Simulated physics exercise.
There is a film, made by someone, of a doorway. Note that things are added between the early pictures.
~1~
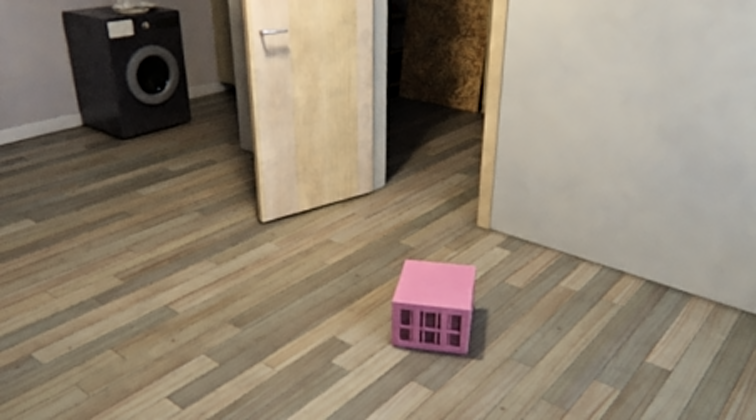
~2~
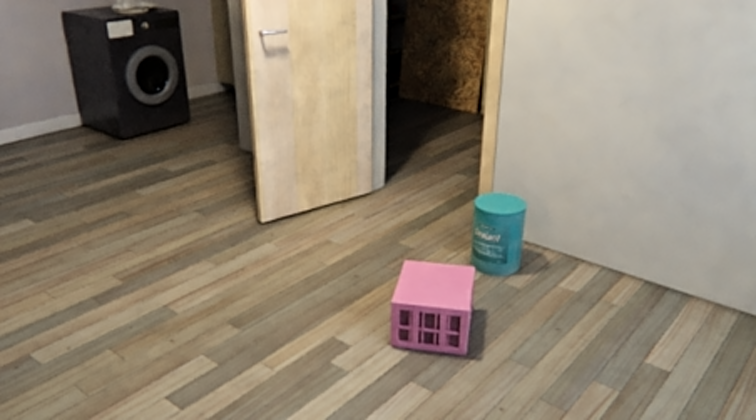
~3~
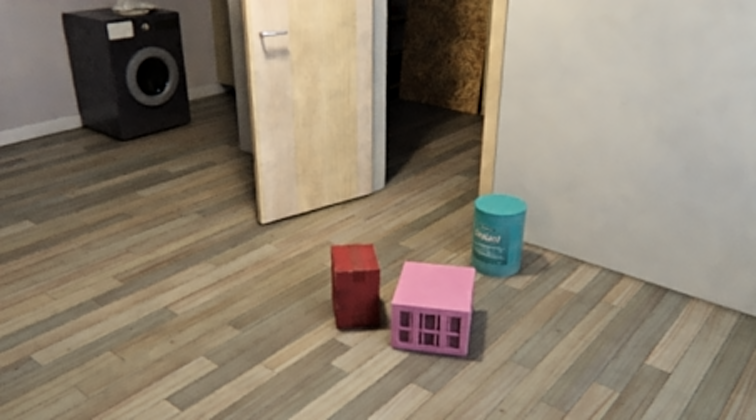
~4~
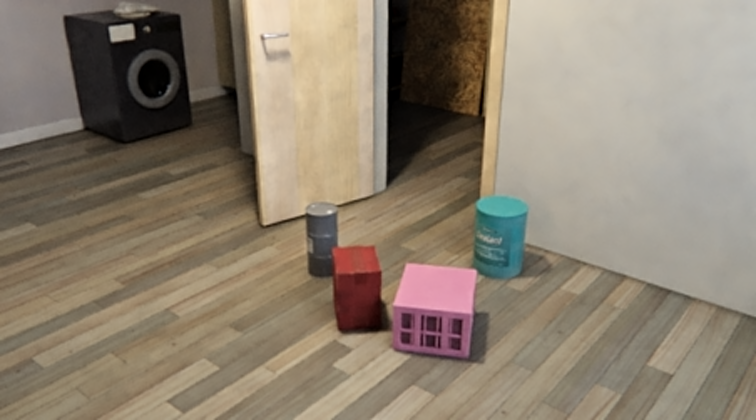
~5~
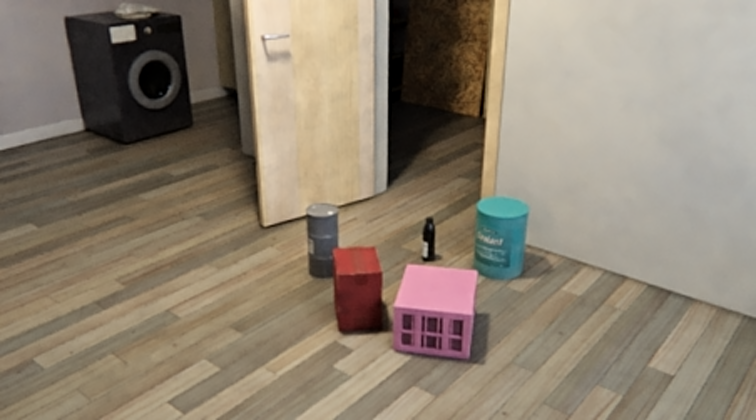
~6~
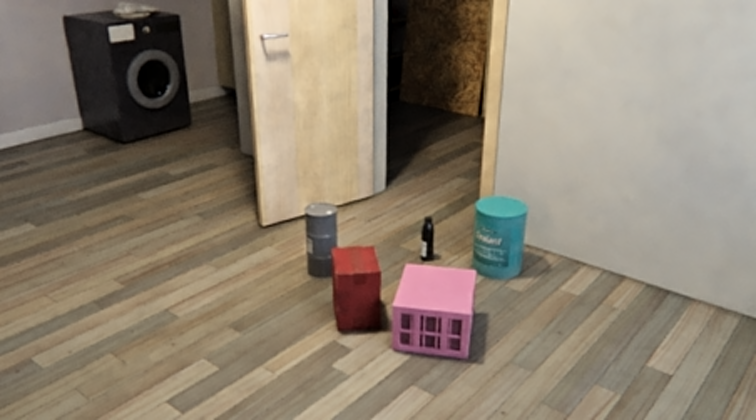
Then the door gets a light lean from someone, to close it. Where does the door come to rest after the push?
I expect the push will succeed.
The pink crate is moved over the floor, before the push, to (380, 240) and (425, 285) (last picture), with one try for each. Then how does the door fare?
First try: It jams; second try: It shuts.
Then, 0.50 s on from there, door 84° open.
Then, 0.90 s on from there, door 51° open.
Then, 1.30 s on from there, door 17° open.
In the end, door 0° open; all 5 unmoved. At the end, from the last picture's camera, black bottle near (428, 239).
